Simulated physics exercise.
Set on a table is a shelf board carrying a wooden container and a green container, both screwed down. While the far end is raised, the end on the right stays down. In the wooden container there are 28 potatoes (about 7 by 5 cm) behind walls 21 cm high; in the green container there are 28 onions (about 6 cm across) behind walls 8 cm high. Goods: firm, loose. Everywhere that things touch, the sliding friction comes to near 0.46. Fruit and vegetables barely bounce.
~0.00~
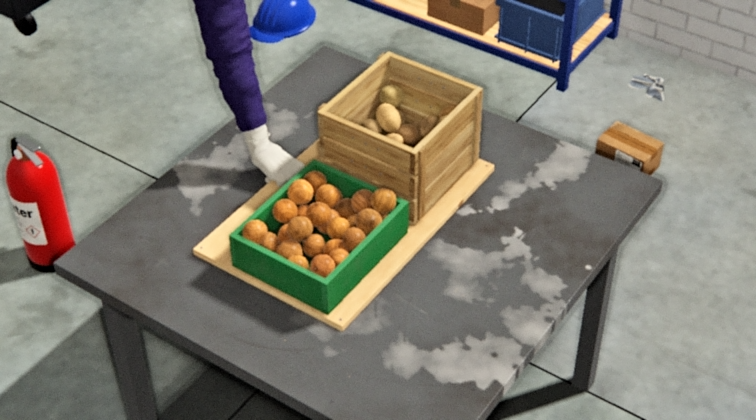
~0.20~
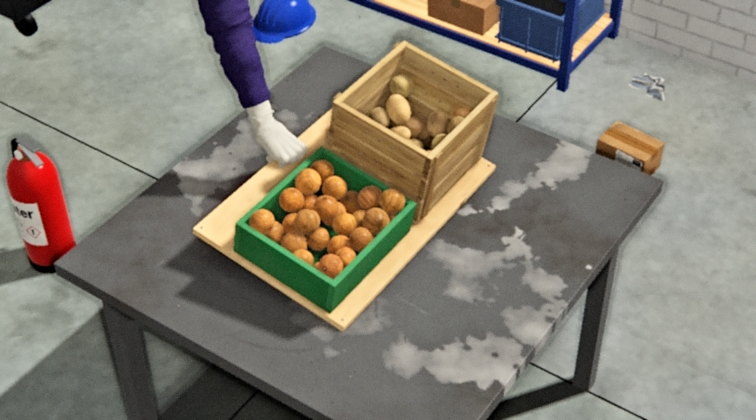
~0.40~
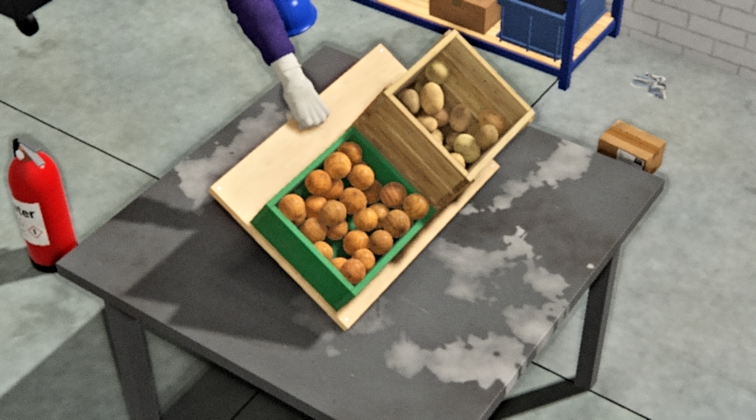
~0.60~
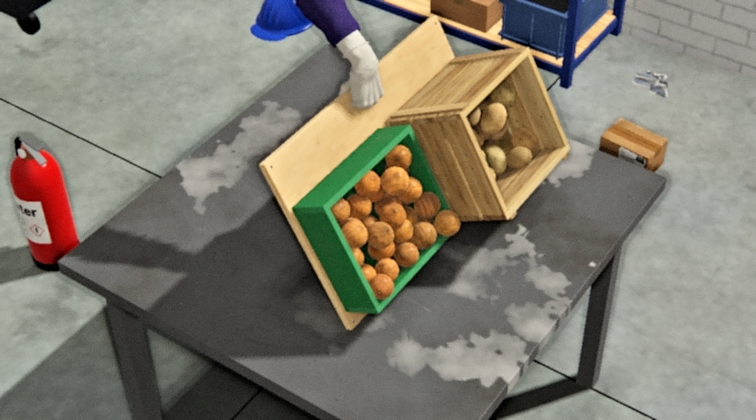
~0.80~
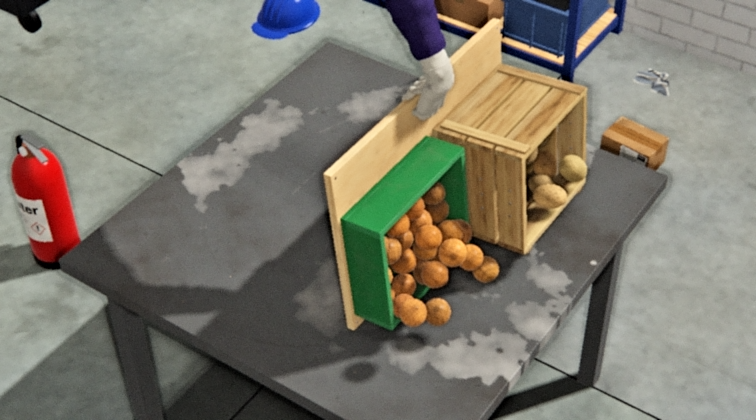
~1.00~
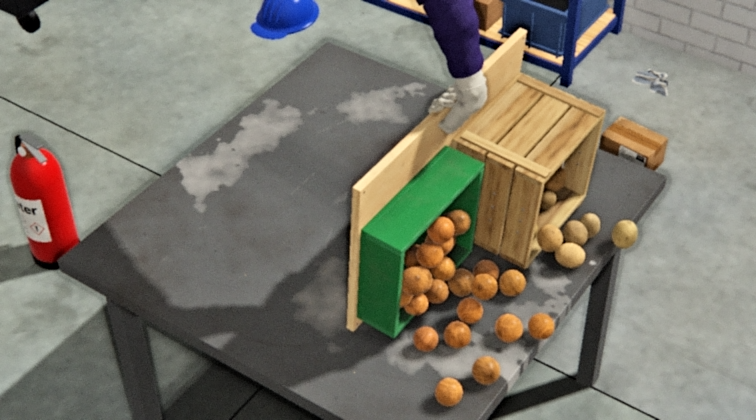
On a table, a gloved hand tilts a board upright and round items roll out of two containers.
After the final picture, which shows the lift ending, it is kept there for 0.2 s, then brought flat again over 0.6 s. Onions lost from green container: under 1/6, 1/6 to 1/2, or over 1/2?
Escapees: The majority.
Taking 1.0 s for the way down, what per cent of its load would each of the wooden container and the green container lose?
Then the wooden container sheds 40 %, while the green container sheds 80 %.
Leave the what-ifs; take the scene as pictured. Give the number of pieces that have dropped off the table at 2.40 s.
I'd put the number around 12.
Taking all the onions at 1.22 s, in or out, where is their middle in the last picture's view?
Centre approx. at (471, 311).
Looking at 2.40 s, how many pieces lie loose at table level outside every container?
I'd say close to 25 in all.
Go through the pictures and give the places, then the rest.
In the first picture (we follow the rim corner now nearest the camera), green container at (323, 280); wooden container at (412, 150); tilt 0°; nothing out yet.
The second picture shows green container at (331, 282); wooden container at (428, 155); tilt 10°.
The third picture shows green container at (353, 290); wooden container at (468, 175); tilt 33°.
The fourth picture shows green container at (378, 307); wooden container at (507, 213); tilt 61°.
The fifth picture shows green container at (393, 324); wooden container at (526, 249); tilt 84°; 6 out, the lowest onion at (485, 269).
The sixth picture shows green container at (396, 333); wooden container at (527, 264); tilt 94°; 15 out, the lowest onion at (470, 311).
After 1.22 s, tilt 94°; 7 of 28 out of the wooden container and 22 of 28 out of the green container.
After 1.50 s, tilt 47°; 11 of 28 out of the wooden container and 23 of 28 out of the green container.
After 1.90 s, tilt 0°; 12 of 28 out of the wooden container and 24 of 28 out of the green container.
Outcome (at 2.40 s), 12 of 28 out of the wooden container and 24 of 28 out of the green container. Asked share, 24 of 28, 86 per cent.
